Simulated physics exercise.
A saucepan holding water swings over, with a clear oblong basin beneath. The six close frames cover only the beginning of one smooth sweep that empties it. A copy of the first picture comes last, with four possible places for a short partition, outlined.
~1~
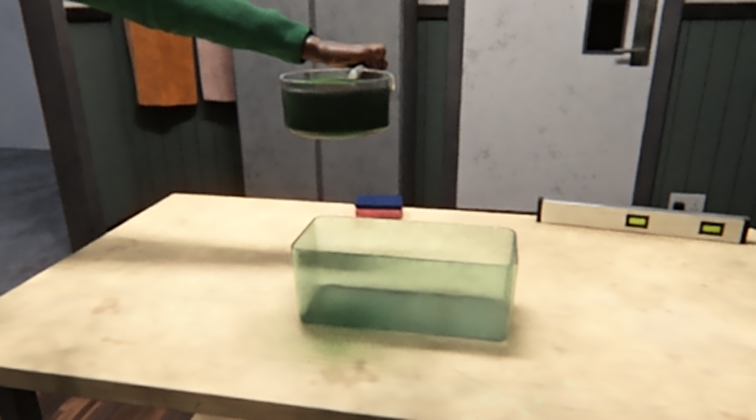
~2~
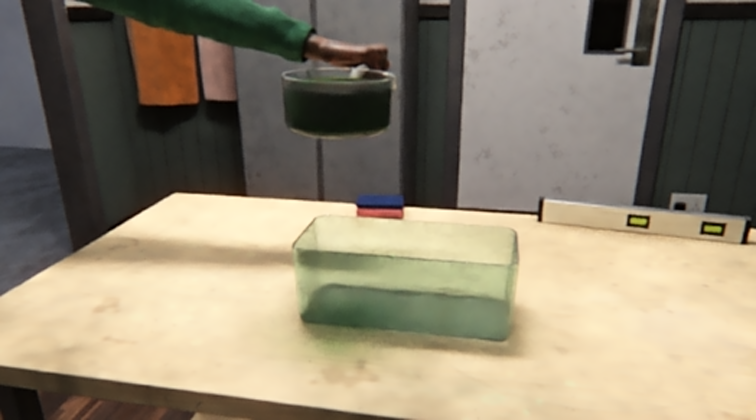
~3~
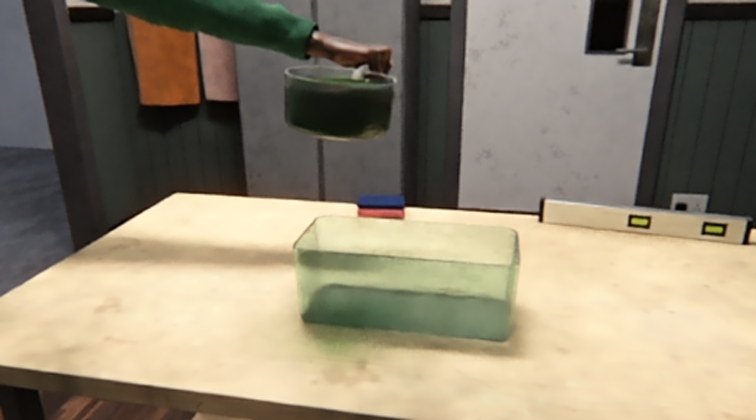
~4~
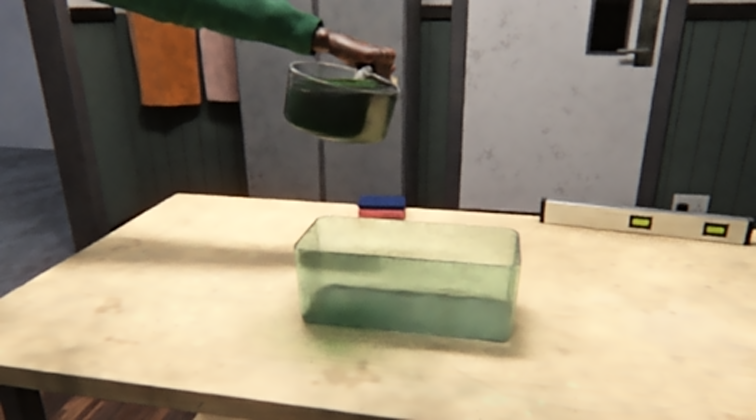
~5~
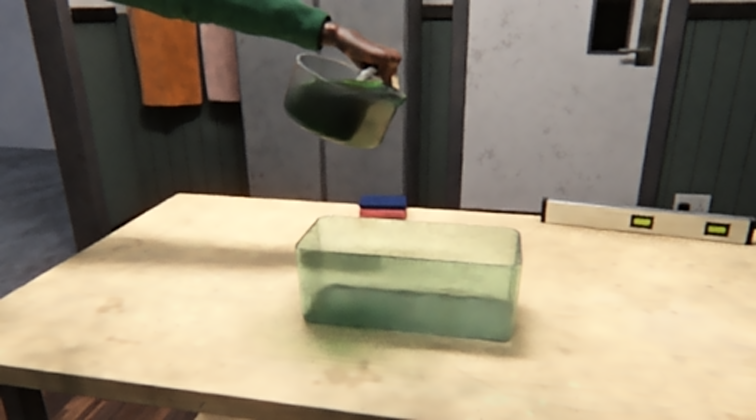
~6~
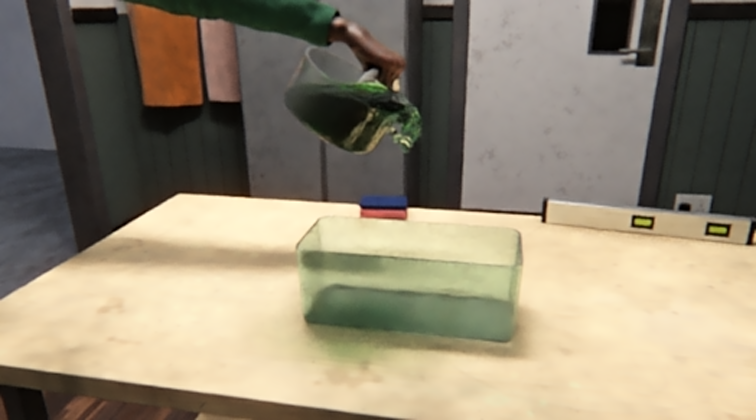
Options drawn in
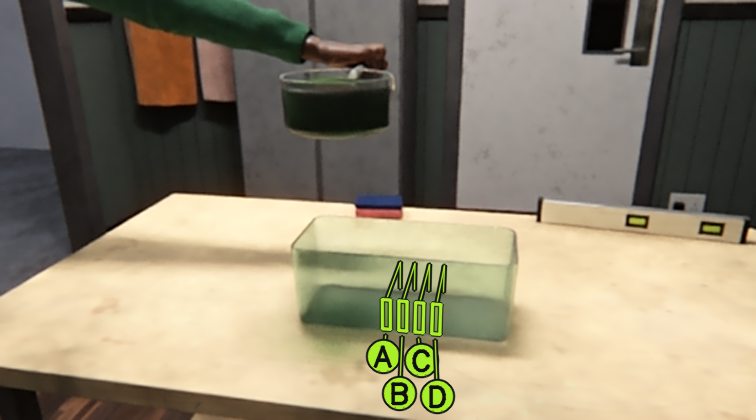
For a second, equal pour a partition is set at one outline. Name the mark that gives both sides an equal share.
D beats the others.
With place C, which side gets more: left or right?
The right one.
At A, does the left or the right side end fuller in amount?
The right side.
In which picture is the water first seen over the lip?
In picture 5.
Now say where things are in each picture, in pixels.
The first frame shows upright, lip at (389, 76); basin from (299, 318) to (509, 339); nothing has left yet.
The second frame shows upright, lip at (391, 77); nothing has left yet.
The third frame shows tipped about 6°, lip at (394, 82); nothing has left yet.
The fourth frame shows tipped about 13°, lip at (397, 90); nothing has left yet.
The fifth frame shows tipped about 23°, lip at (399, 100); water is over the lip, down to (399, 100).
The sixth frame shows tipped about 34°, lip at (399, 112); water is over the lip, down to (409, 147).
In lime, A at (385, 335); B at (402, 336); C at (418, 338); D at (435, 340).
Choosing A, about 7 % ends left of the wall and 92 % right of it.
Choosing B, about 20 % ends left of the wall and 79 % right of it.
Choosing C, about 33 % ends left of the wall and 66 % right of it.
Choosing D, about 48 % ends left of the wall and 51 % right of it.
